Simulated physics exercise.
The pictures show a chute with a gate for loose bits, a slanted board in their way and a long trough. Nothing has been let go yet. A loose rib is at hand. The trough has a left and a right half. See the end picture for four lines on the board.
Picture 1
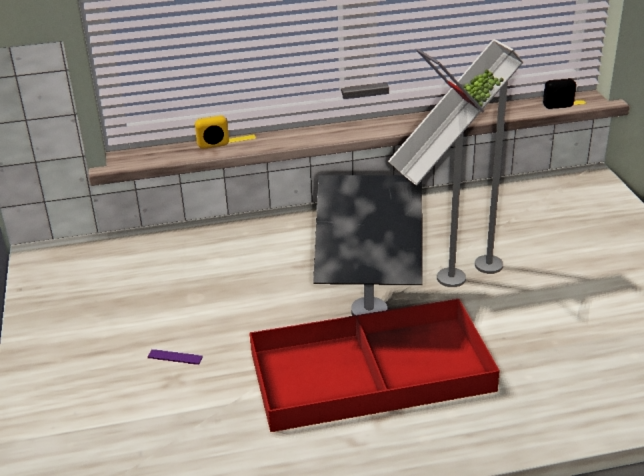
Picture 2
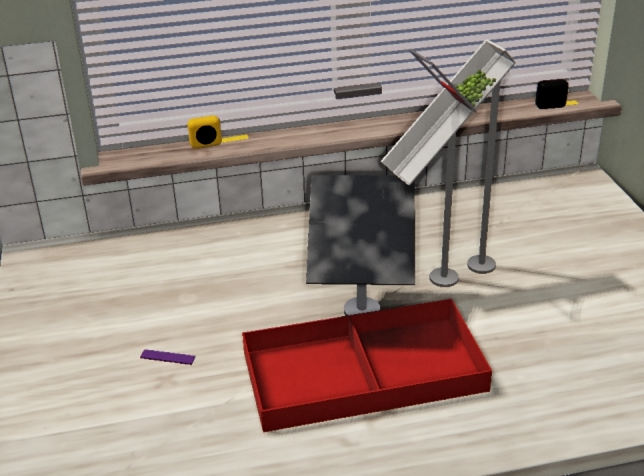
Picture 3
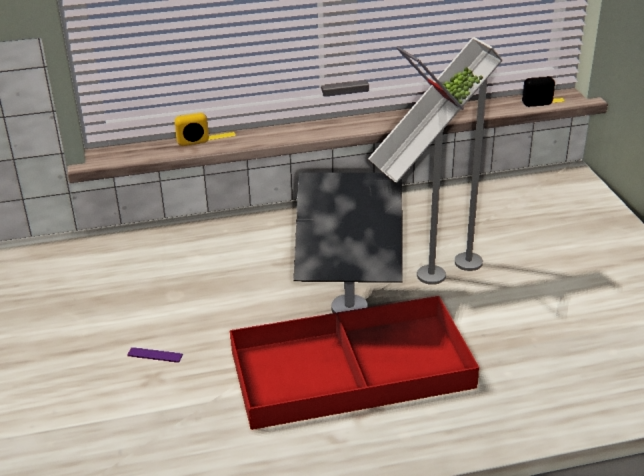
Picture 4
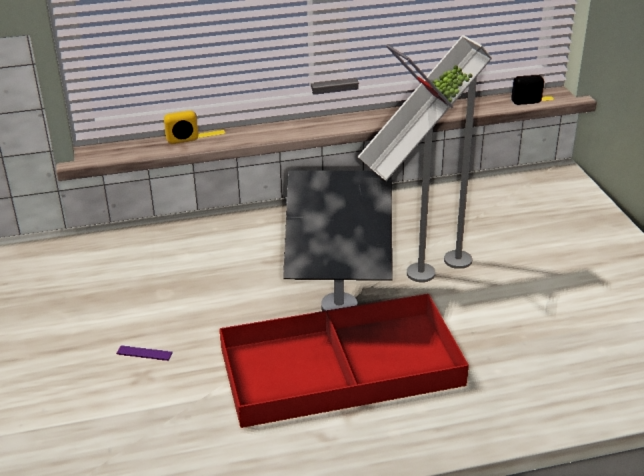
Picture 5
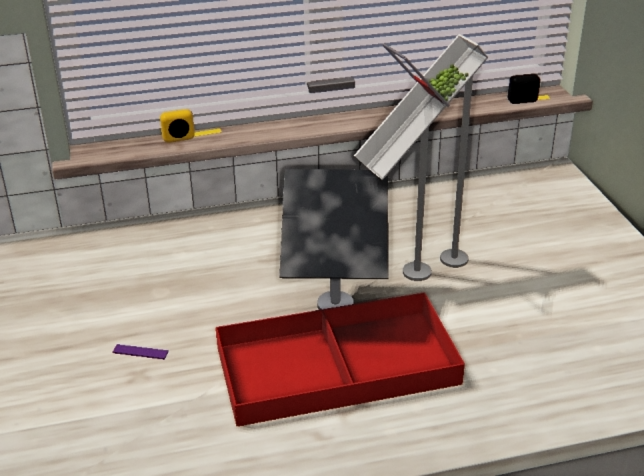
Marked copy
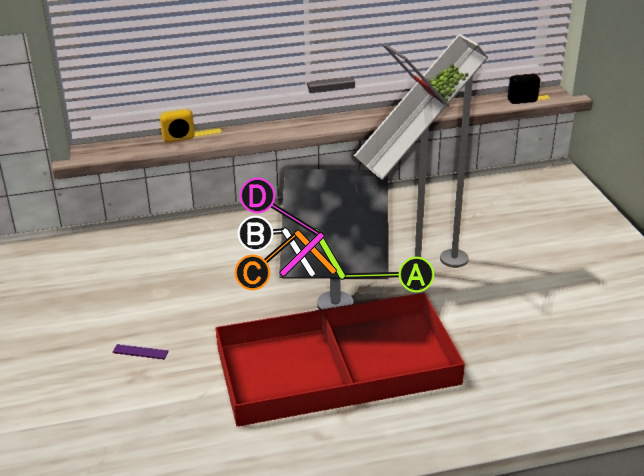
On a pale wooden counter by a window, a tilted chute held small green bits above a dark slanted board and a red two-part tray; nothing moved except the view, which shifted slightly.
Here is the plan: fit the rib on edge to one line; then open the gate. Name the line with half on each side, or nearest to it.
I would pick line B.
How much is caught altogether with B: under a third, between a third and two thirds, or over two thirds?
It is over two thirds.
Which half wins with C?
The right half.
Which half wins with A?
More lands on the right.
On the marked copy, line A from (316, 231) to (342, 276); line B from (285, 230) to (312, 273); line C from (297, 233) to (333, 271); line D from (321, 235) to (283, 272).
With A, of what is caught, roughly a quarter in the left half, the larger part in the right.
With B, of what is caught, roughly half in the left half, roughly half in the right.
With C, of what is caught, about a tenth in the left half, almost all in the right.
With D, of what is caught, the larger part in the left half, about a tenth in the right.
